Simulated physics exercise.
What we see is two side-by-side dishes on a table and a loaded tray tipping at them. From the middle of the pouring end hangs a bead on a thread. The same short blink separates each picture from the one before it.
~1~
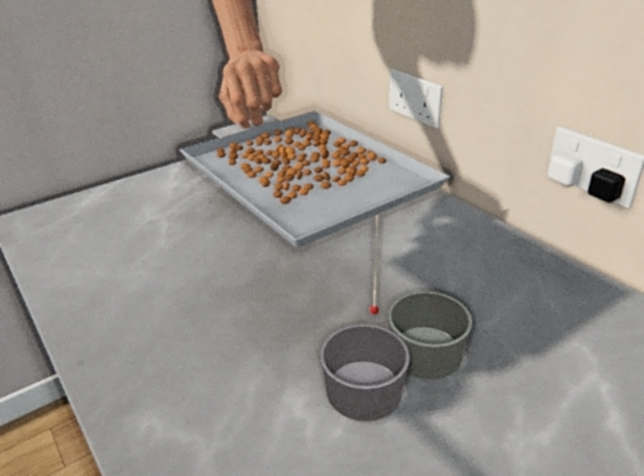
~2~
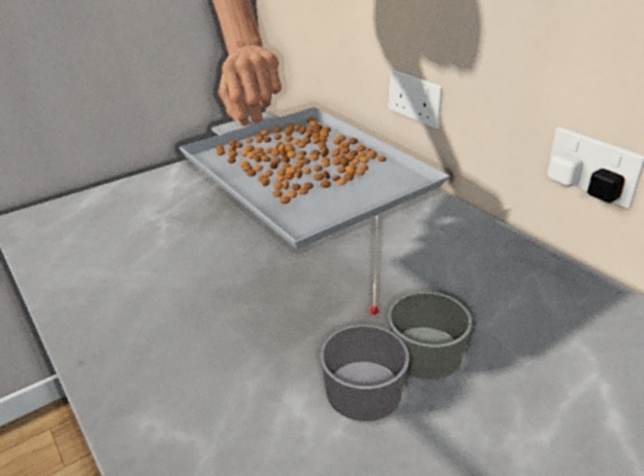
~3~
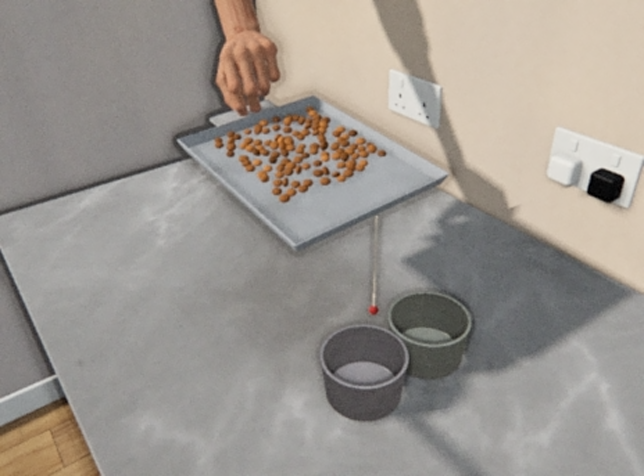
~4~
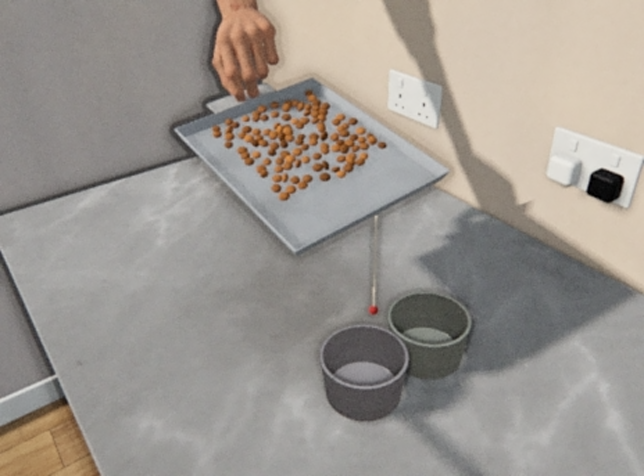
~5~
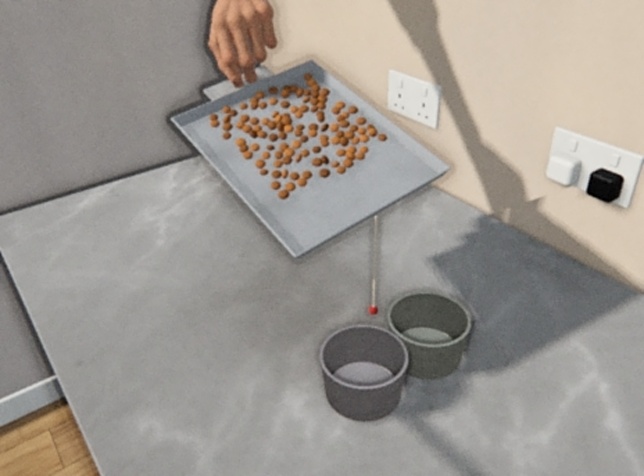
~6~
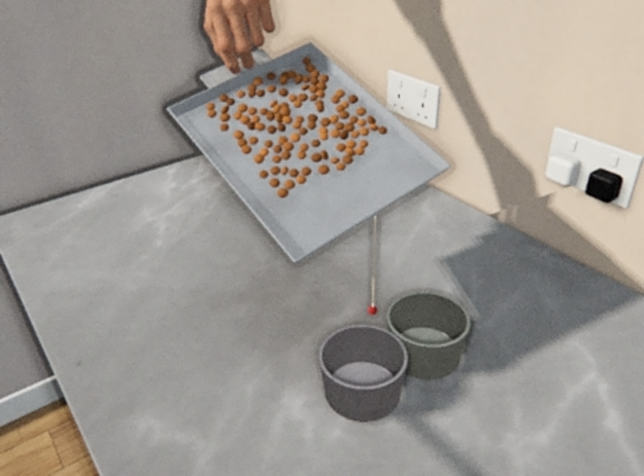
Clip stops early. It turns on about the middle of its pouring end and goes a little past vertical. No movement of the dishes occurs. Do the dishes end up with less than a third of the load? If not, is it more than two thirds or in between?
Yes.
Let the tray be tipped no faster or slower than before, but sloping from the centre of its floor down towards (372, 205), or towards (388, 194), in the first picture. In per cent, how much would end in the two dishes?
Close to 50 percent first and close to 50 percent second.
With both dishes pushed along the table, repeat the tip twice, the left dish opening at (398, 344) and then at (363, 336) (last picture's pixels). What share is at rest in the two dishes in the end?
Close to 0 in a hundred first, close to 10 in a hundred second.
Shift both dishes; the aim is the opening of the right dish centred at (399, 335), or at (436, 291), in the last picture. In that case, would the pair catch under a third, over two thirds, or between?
Beyond two thirds; under a third.
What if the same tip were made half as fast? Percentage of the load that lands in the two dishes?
I'd expect near 20 per cent.
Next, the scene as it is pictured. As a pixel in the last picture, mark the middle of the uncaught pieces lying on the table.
Near (305, 448).
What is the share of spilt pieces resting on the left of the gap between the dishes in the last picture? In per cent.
Close to 90 per cent of the spill, I think.
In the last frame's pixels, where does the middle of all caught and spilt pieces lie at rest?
Once nothing moves, the middle sits near (311, 436).
Shortly afterwards, tray tipped steeply; near half on the tray; near half in the air.
Next, tray tipped past a quarter turn; near a quarter in the left dish; the bulk outside both; only a few in the air.
Some moments later, tray tipped past a quarter turn; near a quarter in the left dish; the bulk outside both.
In the end, tray tipped past a quarter turn; near a quarter in the left dish; none at all in the right dish; the bulk outside both.
